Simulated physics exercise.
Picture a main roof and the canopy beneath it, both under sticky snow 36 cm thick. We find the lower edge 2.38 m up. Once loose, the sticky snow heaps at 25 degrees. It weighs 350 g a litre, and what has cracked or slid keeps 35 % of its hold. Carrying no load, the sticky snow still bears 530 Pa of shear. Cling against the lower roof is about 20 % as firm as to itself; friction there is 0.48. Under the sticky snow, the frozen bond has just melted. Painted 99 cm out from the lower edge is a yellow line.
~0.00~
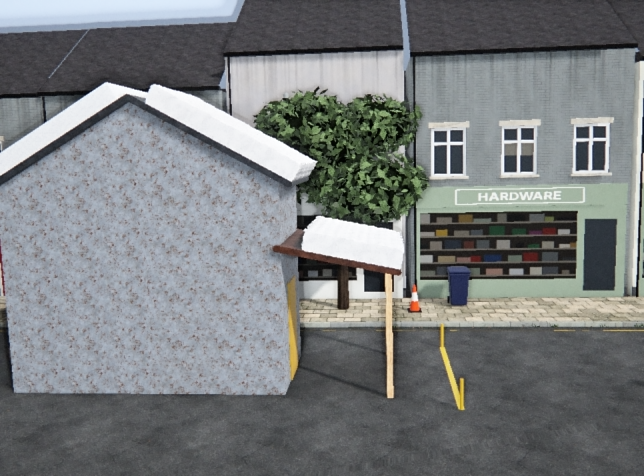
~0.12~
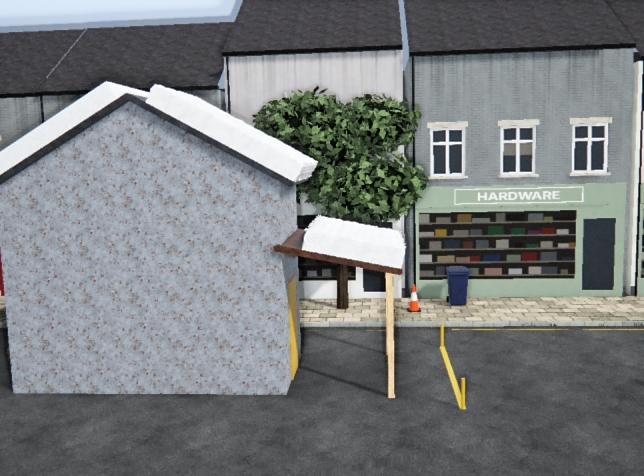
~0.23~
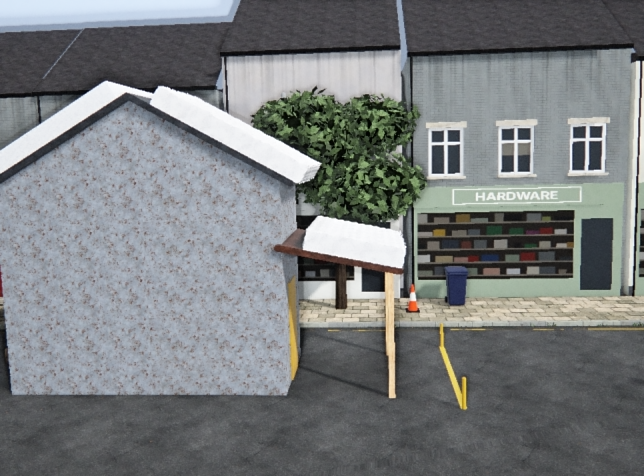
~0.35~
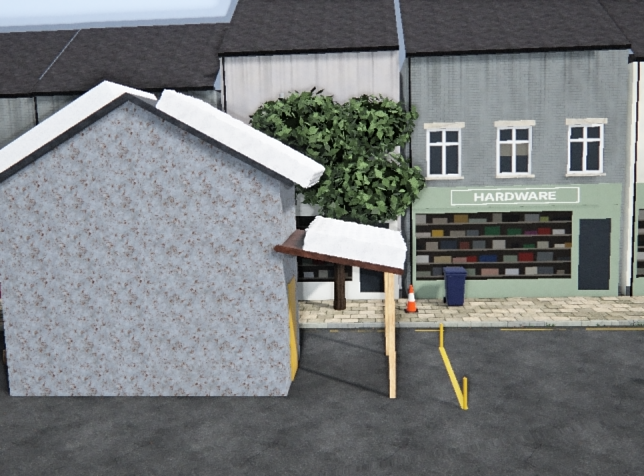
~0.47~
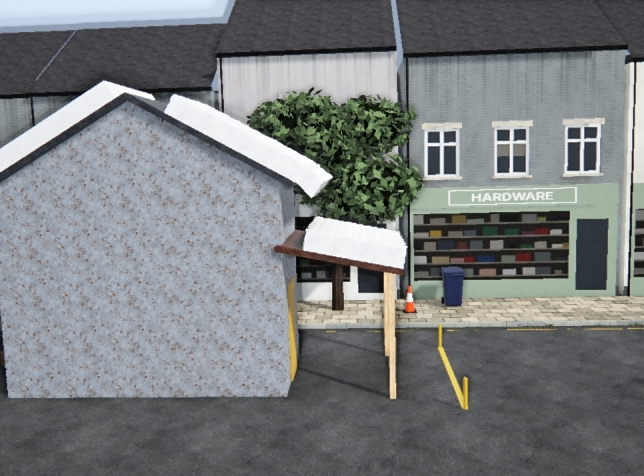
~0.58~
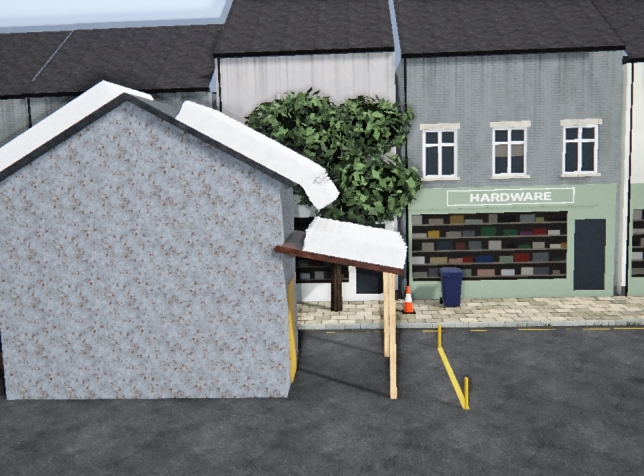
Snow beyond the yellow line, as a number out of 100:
58 %.
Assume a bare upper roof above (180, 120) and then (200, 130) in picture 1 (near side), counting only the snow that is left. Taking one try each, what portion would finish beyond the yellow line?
Respectively 50 % and 40 %.
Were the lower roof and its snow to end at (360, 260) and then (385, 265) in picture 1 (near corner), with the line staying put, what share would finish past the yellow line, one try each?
I'd expect around 45 percent the first time and around 60 percent the second.
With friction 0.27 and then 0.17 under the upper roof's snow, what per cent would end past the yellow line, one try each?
Respectively near 50 % and near 55 %.
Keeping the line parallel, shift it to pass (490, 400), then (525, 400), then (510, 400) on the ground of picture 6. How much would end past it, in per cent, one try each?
First try around 50 per cent, second around 35 per cent, third around 40 per cent.
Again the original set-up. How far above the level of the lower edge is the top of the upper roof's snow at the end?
I'd put it at around 0.8 m up.
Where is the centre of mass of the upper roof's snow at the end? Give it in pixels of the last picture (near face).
It sits close to (529, 367) in the last view.
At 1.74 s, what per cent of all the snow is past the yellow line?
I'd put it at close to 25 in a hundred.
After 1.11 s, none is below the lower edge and 0 % is past the line.
After 1.74 s, 35 % is below the lower edge and 24 % is past the line.
After 2.37 s, 67 % is below the lower edge and 58 % is past the line.
After 3.00 s, 68 % is below the lower edge and 58 % is past the line.
After 3.50 s, at the end, 68 % is below the lower edge and 58 % is past the line.
